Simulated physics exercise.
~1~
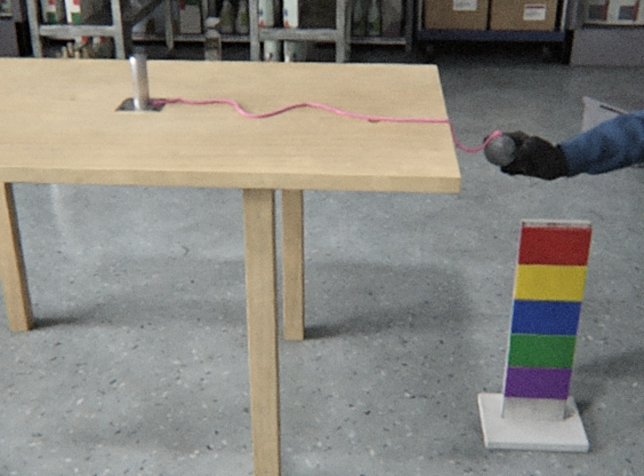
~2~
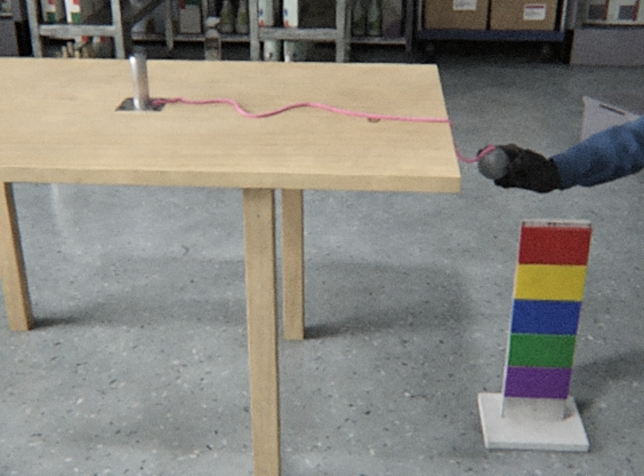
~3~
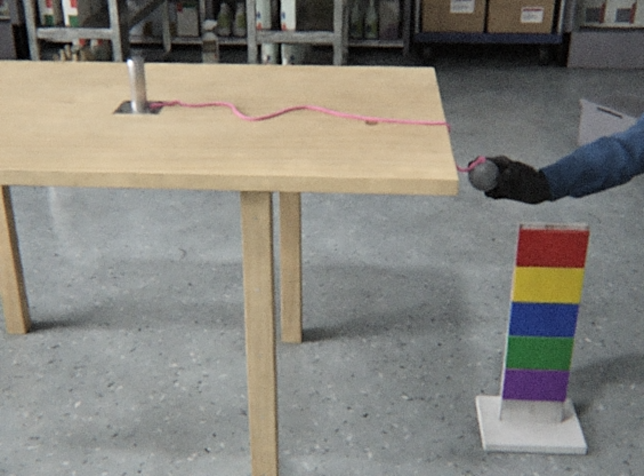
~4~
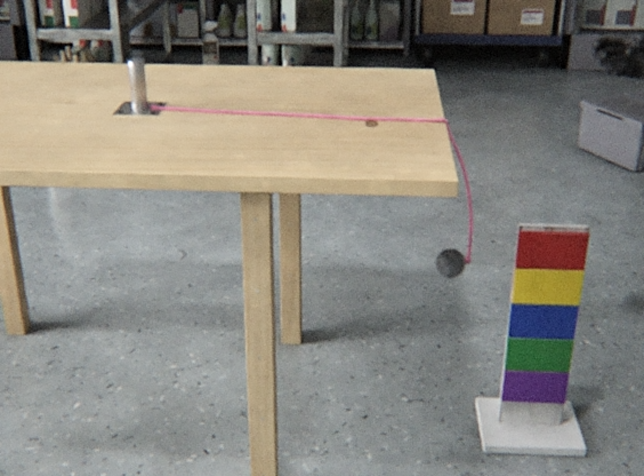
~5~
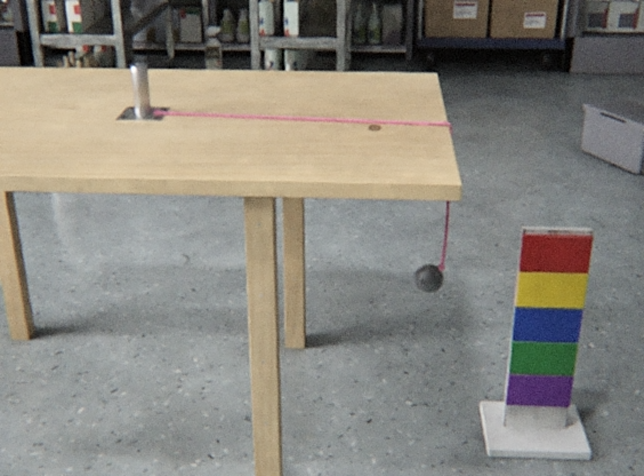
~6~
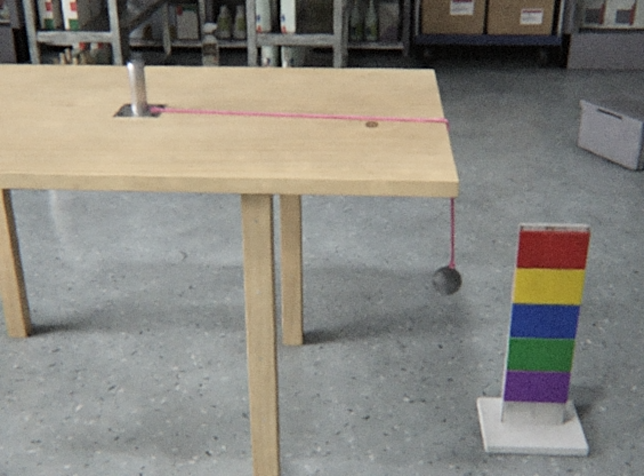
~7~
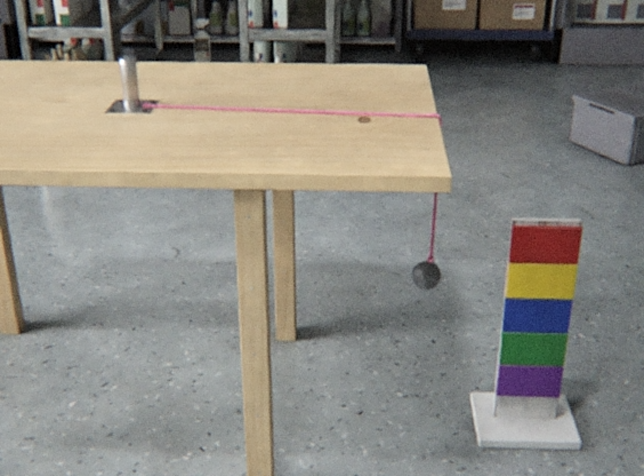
A grey ball on a pink shoelace tied to a metal post was held past the table's edge by a gloved hand, which let it go. It dropped, pulled the lace straight and swayed slightly, ending up hanging level with the yellow band.
